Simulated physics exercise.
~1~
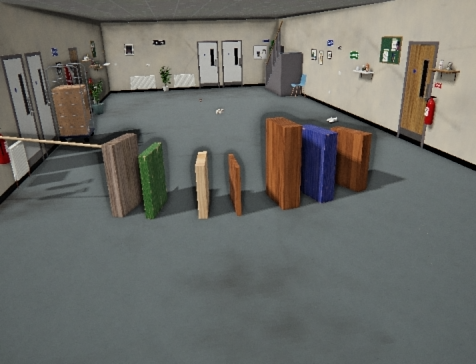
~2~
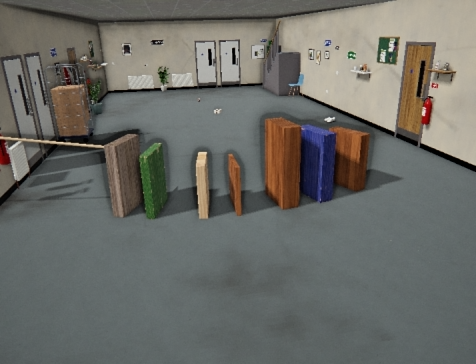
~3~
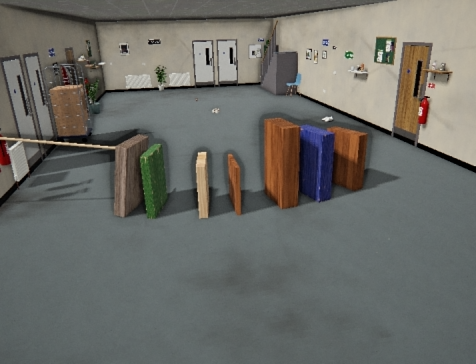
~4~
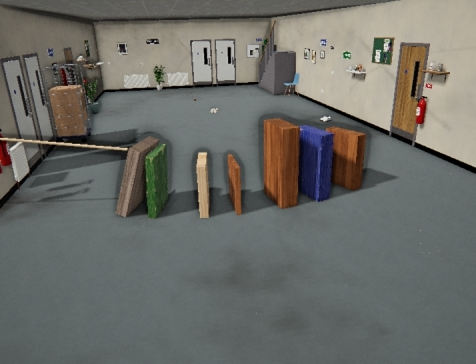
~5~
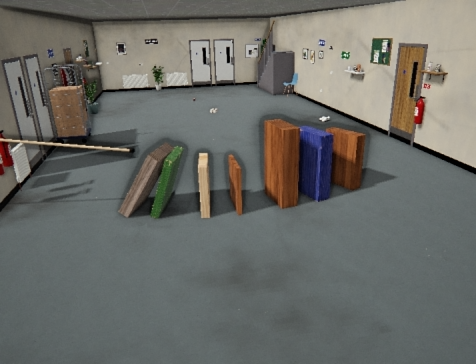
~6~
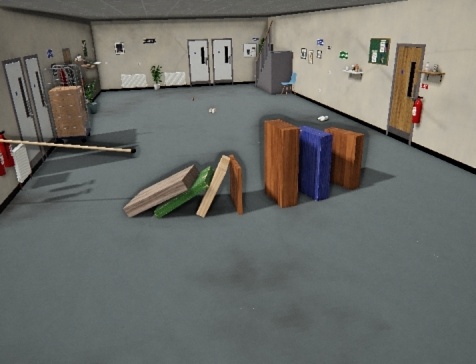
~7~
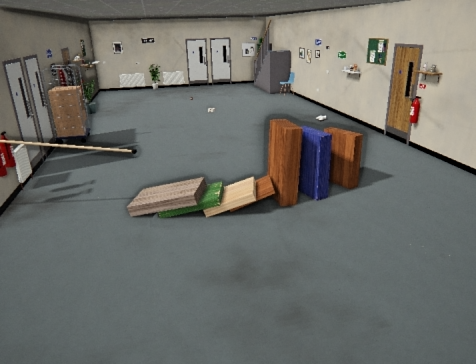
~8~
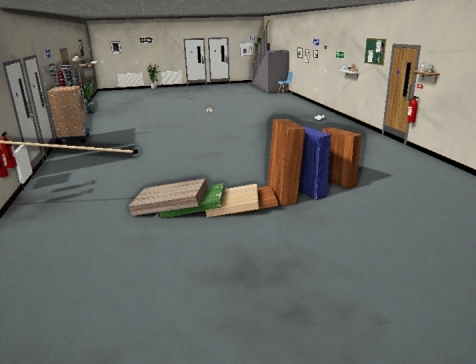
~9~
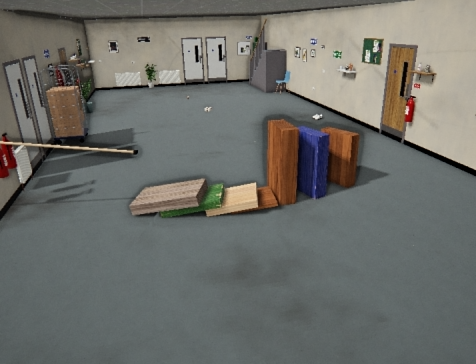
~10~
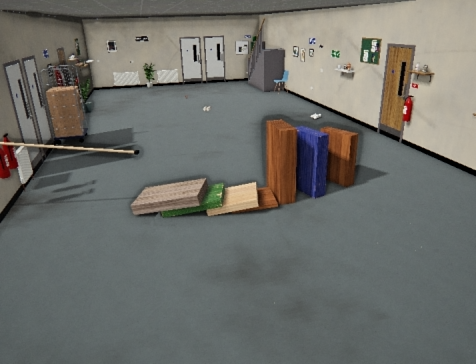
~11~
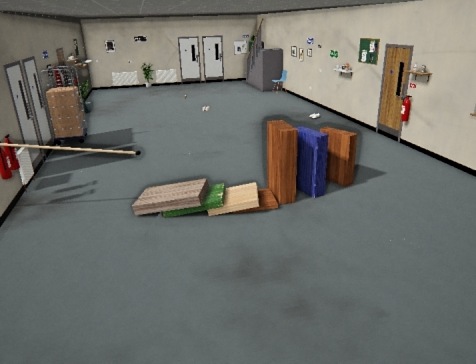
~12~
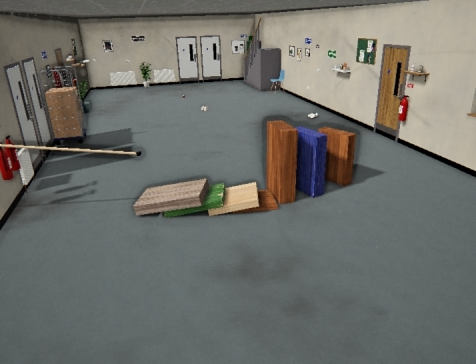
A pole pushes the first of seven upright boards standing in a curved row until it tips right into the green one, and two more topple in turn. The four fallen boards lie overlapping while a tall brown board, the blue board and another brown one remain standing.
